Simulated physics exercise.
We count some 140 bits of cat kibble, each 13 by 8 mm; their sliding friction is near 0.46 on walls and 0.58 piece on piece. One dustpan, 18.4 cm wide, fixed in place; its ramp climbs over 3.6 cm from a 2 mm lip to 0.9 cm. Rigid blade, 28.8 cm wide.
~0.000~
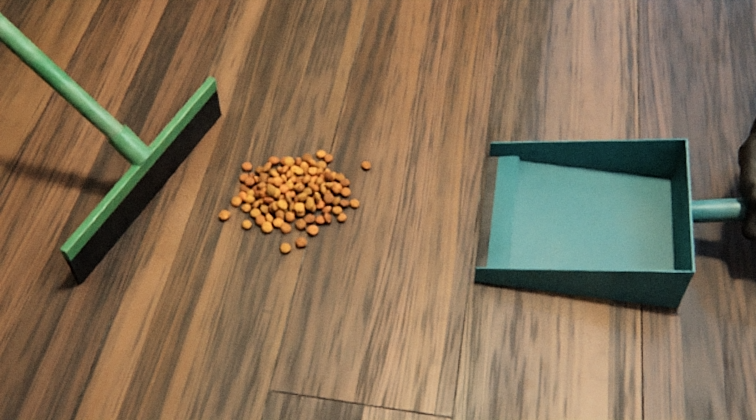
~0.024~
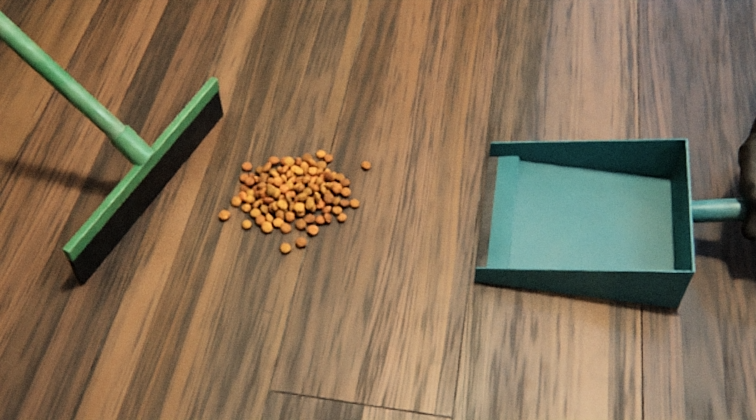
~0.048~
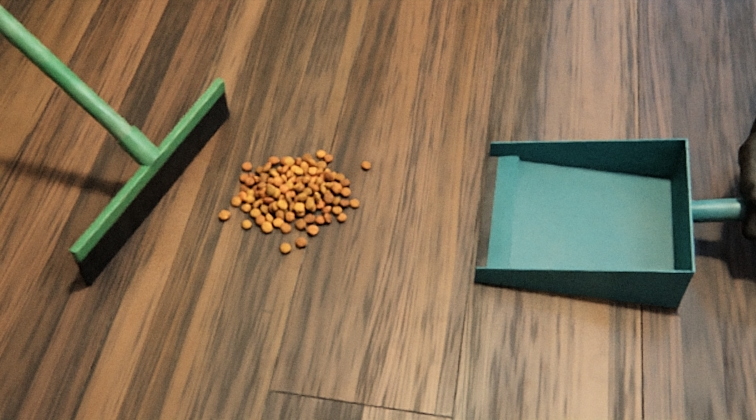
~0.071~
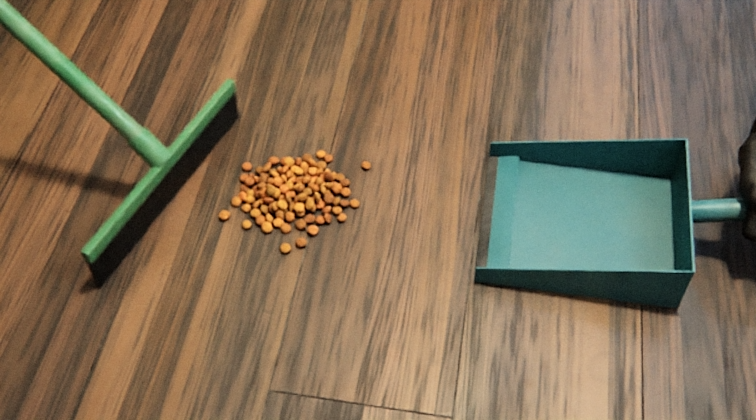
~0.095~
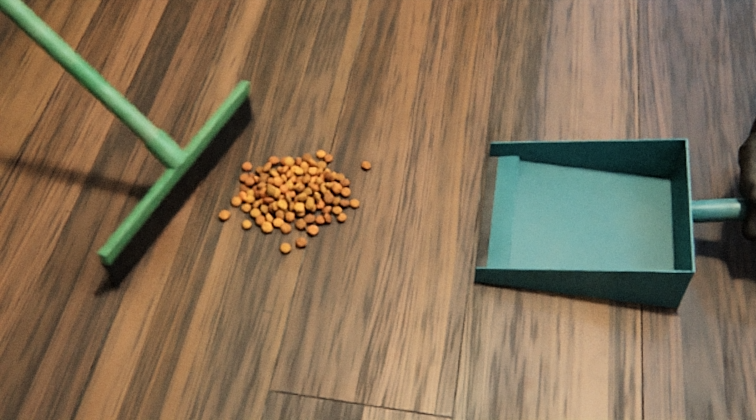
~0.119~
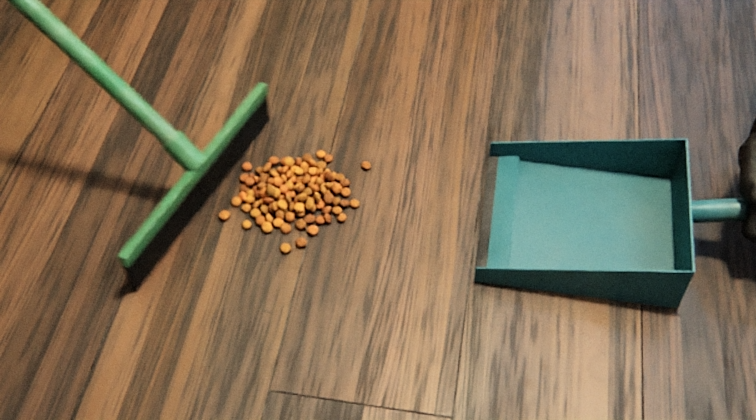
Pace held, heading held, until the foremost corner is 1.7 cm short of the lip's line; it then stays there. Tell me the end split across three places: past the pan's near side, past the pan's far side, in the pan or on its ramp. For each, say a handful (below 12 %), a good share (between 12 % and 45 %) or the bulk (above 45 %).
Near side: It gets a decent chunk. Far side: It gets a trickle. Pan: It gets a decent chunk.
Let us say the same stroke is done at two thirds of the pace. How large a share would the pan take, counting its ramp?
It would come to roughly 5 percent.
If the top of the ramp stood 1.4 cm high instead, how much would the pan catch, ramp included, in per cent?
About 20 %.
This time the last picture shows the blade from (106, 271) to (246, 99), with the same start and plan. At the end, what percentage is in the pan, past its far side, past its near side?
Pan 25; far 0; near 35.
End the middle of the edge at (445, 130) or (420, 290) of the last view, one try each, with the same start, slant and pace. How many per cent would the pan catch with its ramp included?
The two tries give about 0 and 30 percent.
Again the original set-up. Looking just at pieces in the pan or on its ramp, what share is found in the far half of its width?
Estimate: Close to 30 %.
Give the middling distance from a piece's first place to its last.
The figure is about 22 cm.
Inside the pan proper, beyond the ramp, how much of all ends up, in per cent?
Around 5 percent.
After 0.27 s, middle of the blade 19 cm from the lip; 0 % over the lip, far side 0 %, near side 5 %.
After 0.37 s, middle of the blade 10 cm from the lip; 0 % over the lip, far side 0 %, near side 10 %.
After 0.61 s, middle of the blade 6 cm from the lip; 20 % over the lip, far side 0 %, near side 20 %.
In the end, at 1.1 s, near side 20 %, far side 0 %, pan 20 %, in front of the lip or behind the blade 60 %.
